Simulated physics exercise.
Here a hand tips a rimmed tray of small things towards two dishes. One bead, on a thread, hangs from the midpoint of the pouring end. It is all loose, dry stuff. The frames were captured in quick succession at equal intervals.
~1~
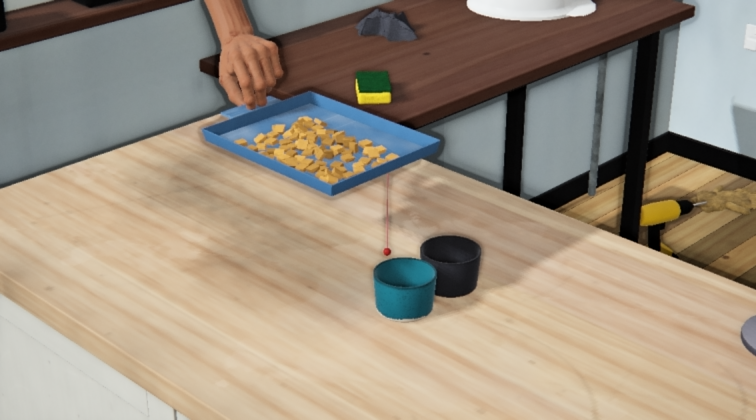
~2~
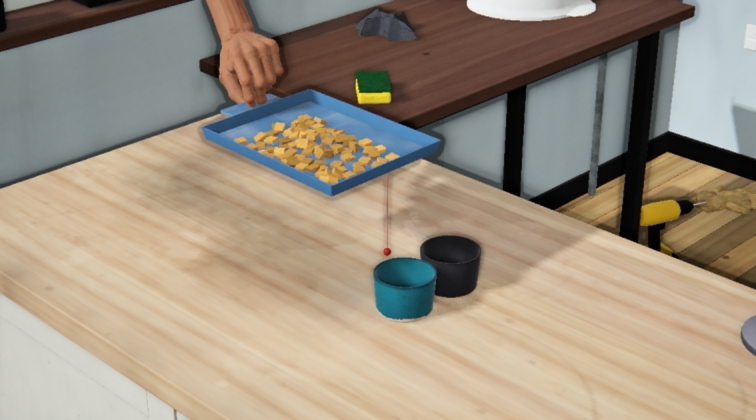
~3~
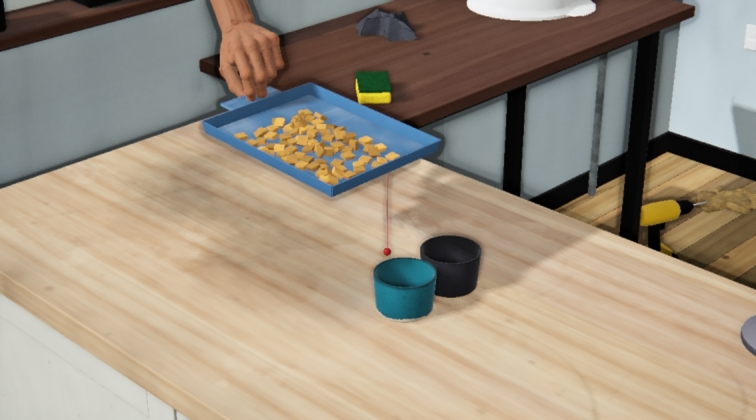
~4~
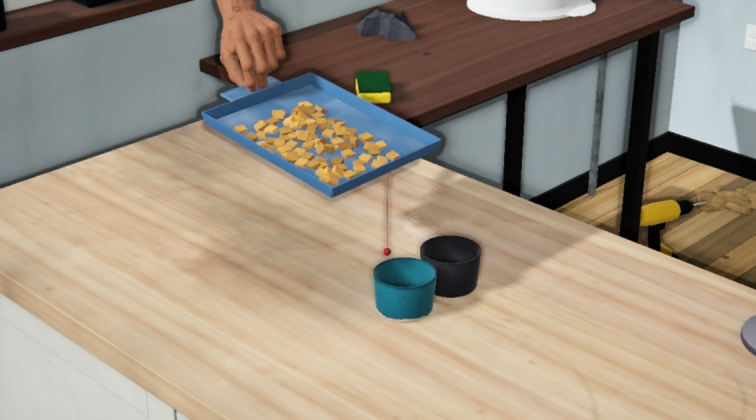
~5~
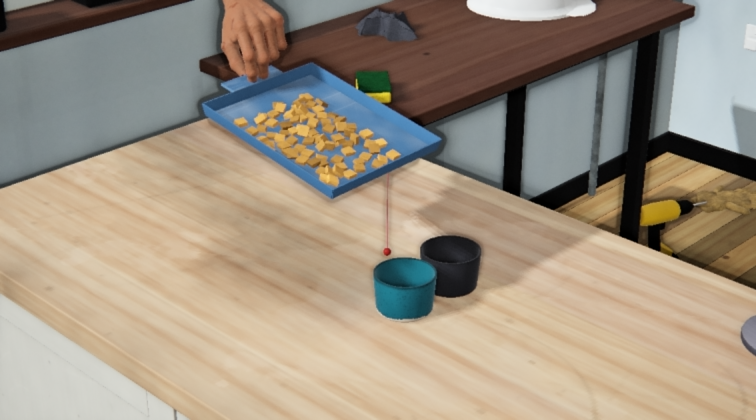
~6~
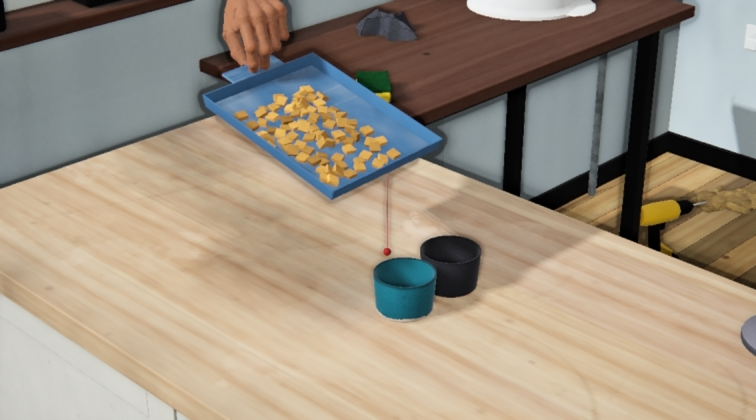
In the video, a hand holds a blue rimmed tray of small golden squares above a wooden counter with a teal dish and a black dish, then gradually raises the handle end, tilting the tray slightly toward the dishes.
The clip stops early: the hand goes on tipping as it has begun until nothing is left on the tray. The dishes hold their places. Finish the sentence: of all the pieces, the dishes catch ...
... fewer than half.
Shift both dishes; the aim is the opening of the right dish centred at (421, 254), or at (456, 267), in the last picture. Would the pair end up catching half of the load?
Placing 1: A minority of it. Placing 2: A minority of it.
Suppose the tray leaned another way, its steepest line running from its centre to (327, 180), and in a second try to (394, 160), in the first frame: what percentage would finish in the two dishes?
Close to 0 percent first and close to 80 percent second.
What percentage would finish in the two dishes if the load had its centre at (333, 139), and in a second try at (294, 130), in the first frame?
First case: Close to 30 %; second case: Close to 30 %.
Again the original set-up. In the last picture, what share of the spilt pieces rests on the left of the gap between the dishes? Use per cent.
80 %, near enough.
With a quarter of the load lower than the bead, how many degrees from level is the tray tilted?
100° or so.
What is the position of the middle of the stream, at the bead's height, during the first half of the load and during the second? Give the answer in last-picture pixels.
It goes through near (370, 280) first, then near (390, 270).
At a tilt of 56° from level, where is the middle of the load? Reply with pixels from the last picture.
In the last view the centre sits at roughly (356, 153).
Soon, tray tipped steeply; all on the tray.
A while on, tray tipped right over; most on the tray; a stray few in the left dish; a small part outside both; a stray few in the air.
Towards the end, tray tipped past a quarter turn; about a quarter in the left dish; most outside both.
Finally, tray tipped past a quarter turn; about a quarter in the left dish; none in the right dish; most outside both.
